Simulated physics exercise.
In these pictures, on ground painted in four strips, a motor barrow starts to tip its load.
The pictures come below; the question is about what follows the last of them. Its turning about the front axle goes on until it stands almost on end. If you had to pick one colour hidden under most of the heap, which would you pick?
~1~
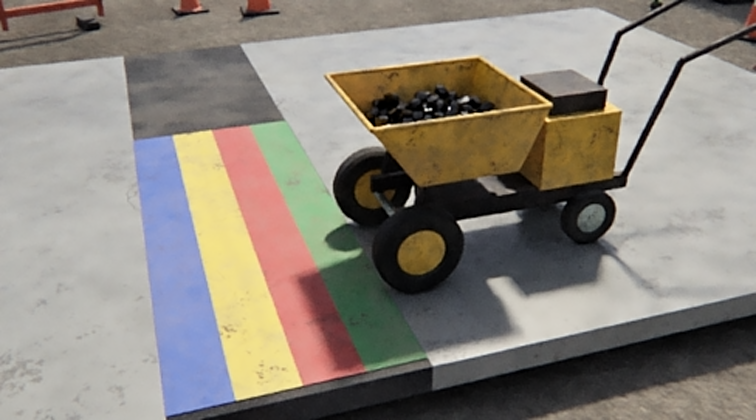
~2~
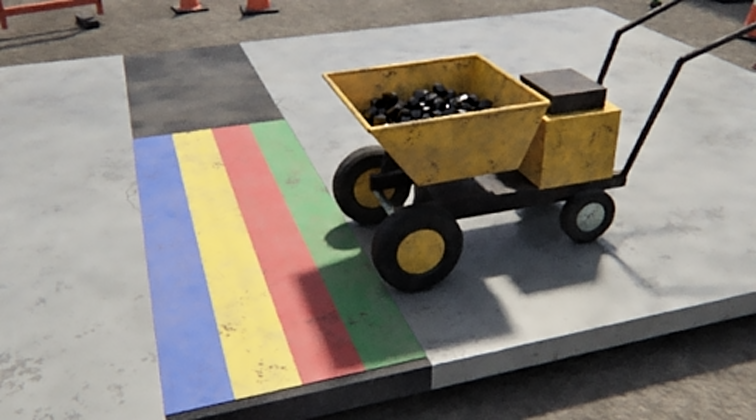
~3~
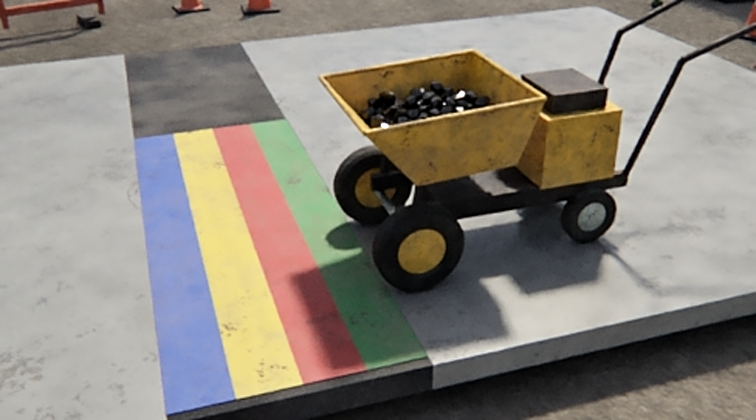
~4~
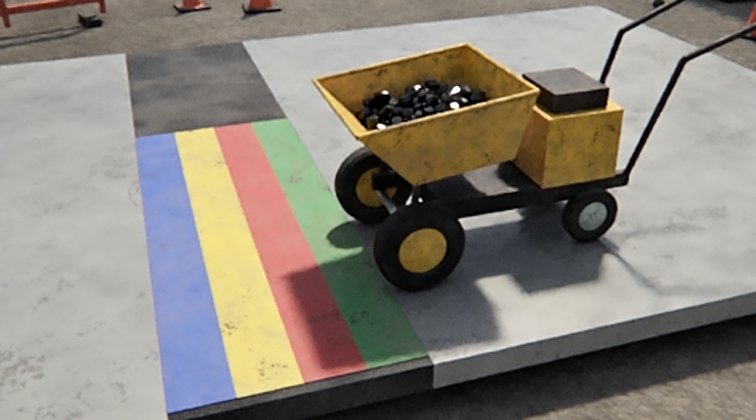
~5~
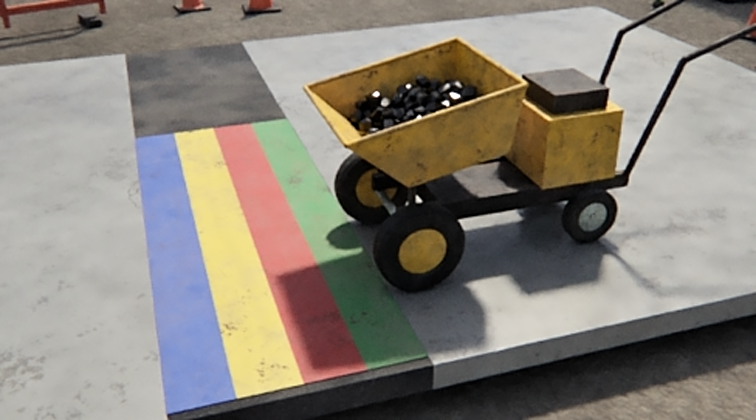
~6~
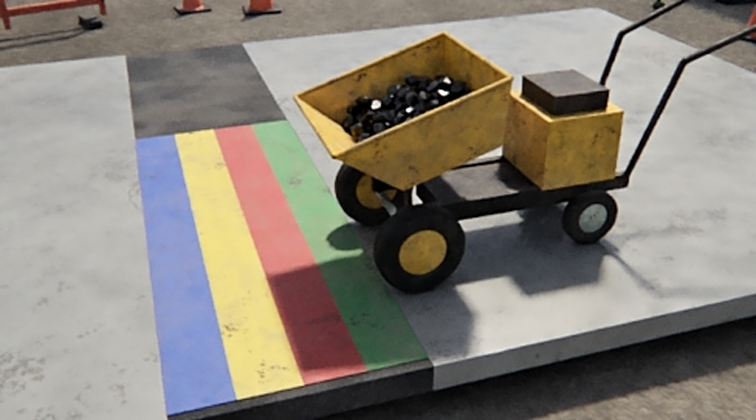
I would pick yellow.
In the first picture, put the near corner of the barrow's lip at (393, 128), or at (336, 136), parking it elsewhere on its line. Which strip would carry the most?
At the first spot yellow, at the second the strip in blue.
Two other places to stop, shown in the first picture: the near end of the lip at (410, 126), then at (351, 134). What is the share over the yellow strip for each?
Some 30 in a hundred, then some 30 in a hundred.
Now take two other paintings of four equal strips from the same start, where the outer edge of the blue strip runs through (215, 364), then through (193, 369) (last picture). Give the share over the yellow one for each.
The first one comes out at 20 percent, while the second comes out at 30 percent.
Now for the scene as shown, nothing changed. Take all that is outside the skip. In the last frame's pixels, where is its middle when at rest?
Close to (223, 279) in the last view.
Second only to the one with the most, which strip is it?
That would be that blue strip.
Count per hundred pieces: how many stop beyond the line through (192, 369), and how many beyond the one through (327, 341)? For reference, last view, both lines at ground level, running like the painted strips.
Close to 10 % and 70 %, in that order.
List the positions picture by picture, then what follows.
Lip of the skip at (373, 131), level; top of the load at (429, 115), lumps of coal; green strip at (377, 326); red strip at (318, 338); yellow strip at (257, 351); blue strip at (193, 364), in the first frame.
Lip of the skip at (370, 131), level; top of the load at (427, 113), in the second frame.
Lip of the skip at (365, 134), tipped barely; top of the load at (437, 106), in the third frame.
Lip of the skip at (358, 138), tipped a little; top of the load at (432, 104), in the fourth frame.
Lip of the skip at (347, 146), tipped a little; top of the load at (436, 100), in the fifth frame.
Lip of the skip at (335, 157), tipped clearly; top of the load at (446, 108); green strip at (378, 325); red strip at (319, 338); yellow strip at (258, 350); blue strip at (194, 363), in the sixth frame.
Soon after the last picture, skip tipped steeply; all in the skip.
A little later, skip tipped right over; most in the skip; a small part over the yellow strip; a stray few over the blue strip.
Later still, skip tipped right over; about a third in the skip; a stray few over the red strip; about a third over the yellow strip; about a quarter over the blue strip; a small part off the paint.
At rest, skip tipped right over; about a third in the skip; none over the green strip; a stray few over the red strip; about a third over the yellow strip; about a quarter over the blue strip; a small part off the paint.
